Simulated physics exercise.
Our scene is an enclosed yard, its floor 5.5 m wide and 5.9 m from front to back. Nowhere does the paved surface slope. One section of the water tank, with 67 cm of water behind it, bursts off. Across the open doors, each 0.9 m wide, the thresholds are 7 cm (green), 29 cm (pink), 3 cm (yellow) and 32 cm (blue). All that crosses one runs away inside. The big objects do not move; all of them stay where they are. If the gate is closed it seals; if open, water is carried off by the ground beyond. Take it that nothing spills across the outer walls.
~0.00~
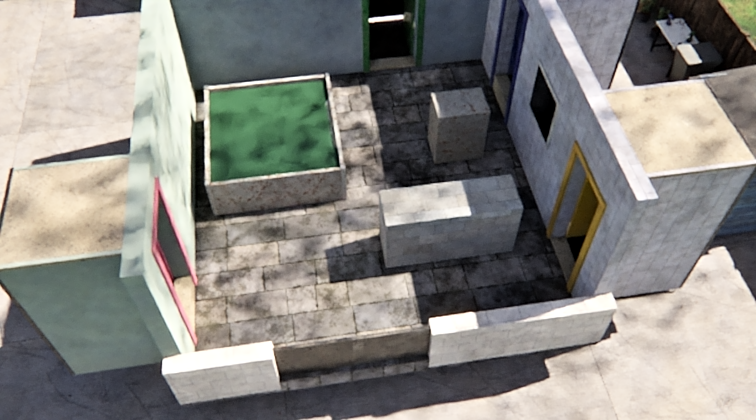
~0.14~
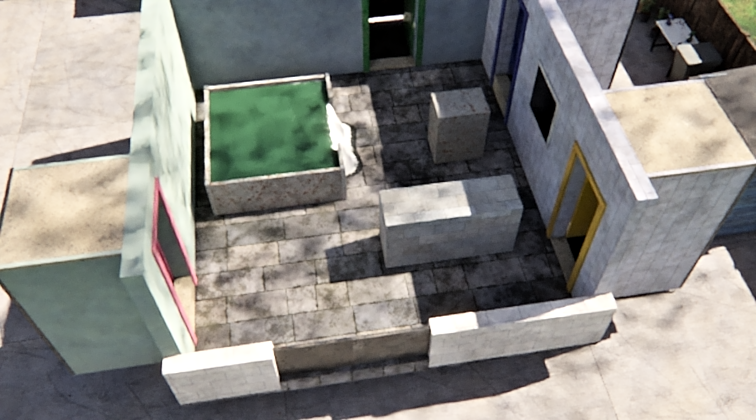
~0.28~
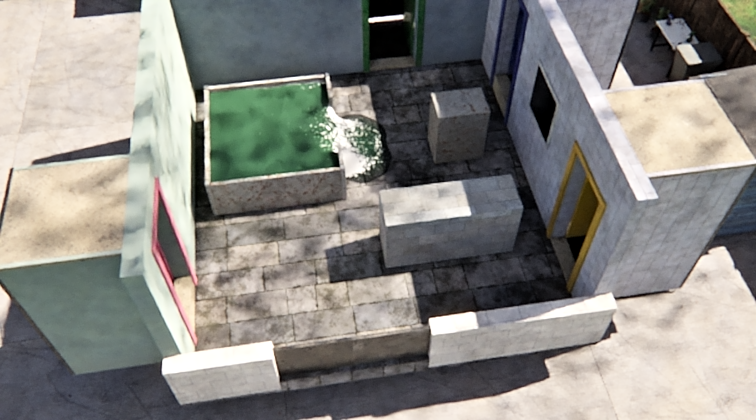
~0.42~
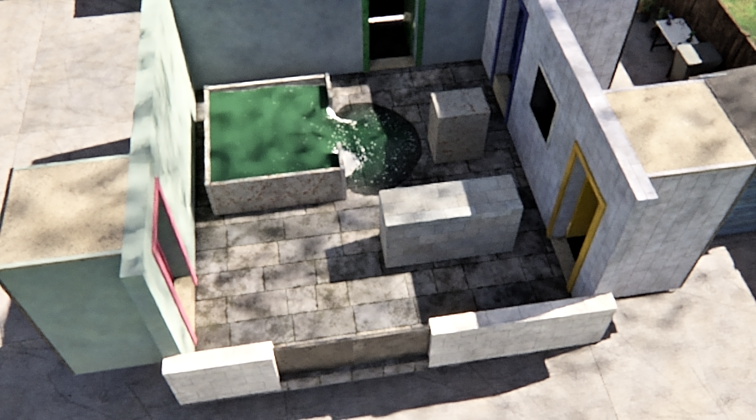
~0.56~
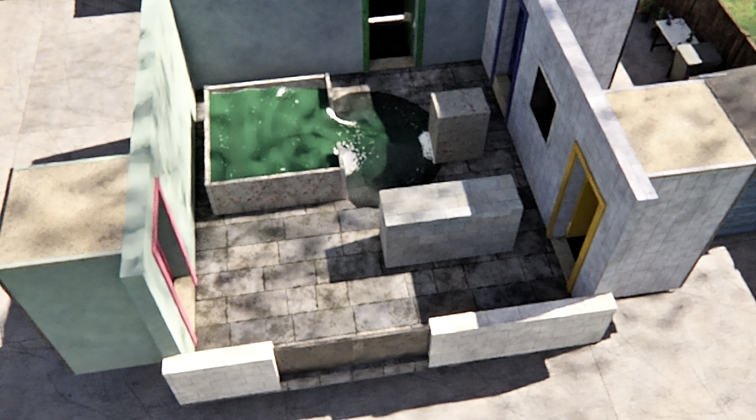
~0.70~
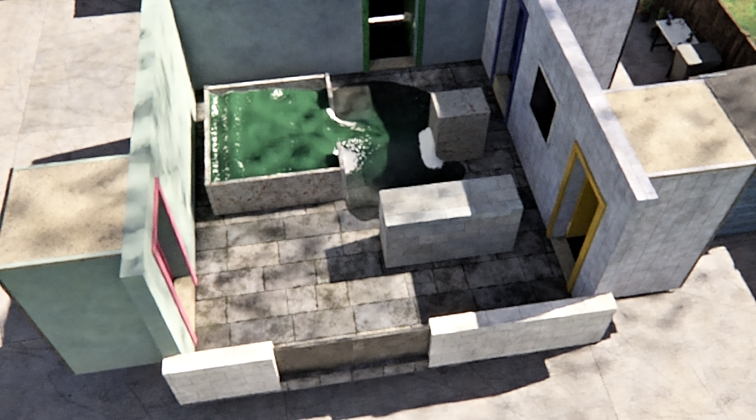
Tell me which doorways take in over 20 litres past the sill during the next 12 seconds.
The green door overshoots the limit, the pink door undershoots the limit, the yellow door overshoots the limit, the blue door undershoots the limit.
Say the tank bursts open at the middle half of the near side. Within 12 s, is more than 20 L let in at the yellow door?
Yellow: Exceeds.
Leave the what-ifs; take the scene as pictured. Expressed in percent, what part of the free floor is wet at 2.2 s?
Roughly 35 percent.
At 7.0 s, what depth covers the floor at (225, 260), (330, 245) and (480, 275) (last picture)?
8, 2 and 2 cm.
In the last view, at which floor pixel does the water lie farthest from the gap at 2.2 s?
About pixel (565, 301).
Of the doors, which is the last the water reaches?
That's the pink door.
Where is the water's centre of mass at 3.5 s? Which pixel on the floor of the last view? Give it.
Roughly (364, 153).
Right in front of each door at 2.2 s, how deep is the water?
In cm: Green 7, pink 0, yellow 5, blue 27.
After 1.4 s water covers 30 % of the floor and is deepest (41 cm) near (424, 146); green door 4 cm at the sill, 0 L in, pink door not reached, yellow door not reached, blue door 27 cm at the sill, 0 L in.
After 2.2 s water covers 35 % of the floor and is deepest (42 cm) near (483, 82); green door 7 cm at the sill, 3 L in, pink door not reached, yellow door 5 cm at the sill, 0 L in, blue door 27 cm at the sill, 0 L in.
After 3.5 s water covers 55 % of the floor and is deepest (27 cm) near (512, 159); green door 12 cm at the sill, 23 L in, pink door not reached, yellow door 6 cm at the sill, 5 L in, blue door 21 cm at the sill, 1 L in.
After 7.0 s water covers 95 % of the floor and is deepest (20 cm) near (196, 214); green door 12 cm at the sill, 57 L in, pink door 8 cm at the sill, 0 L in, yellow door 5 cm at the sill, 16 L in, blue door 12 cm at the sill, 1 L in.
After 12.0 s water covers 95 % of the floor and is deepest (14 cm) near (446, 318); green door 9 cm at the sill, 130 L in, pink door 12 cm at the sill, 0 L in, yellow door 6 cm at the sill, 47 L in, blue door 9 cm at the sill, 1 L in.
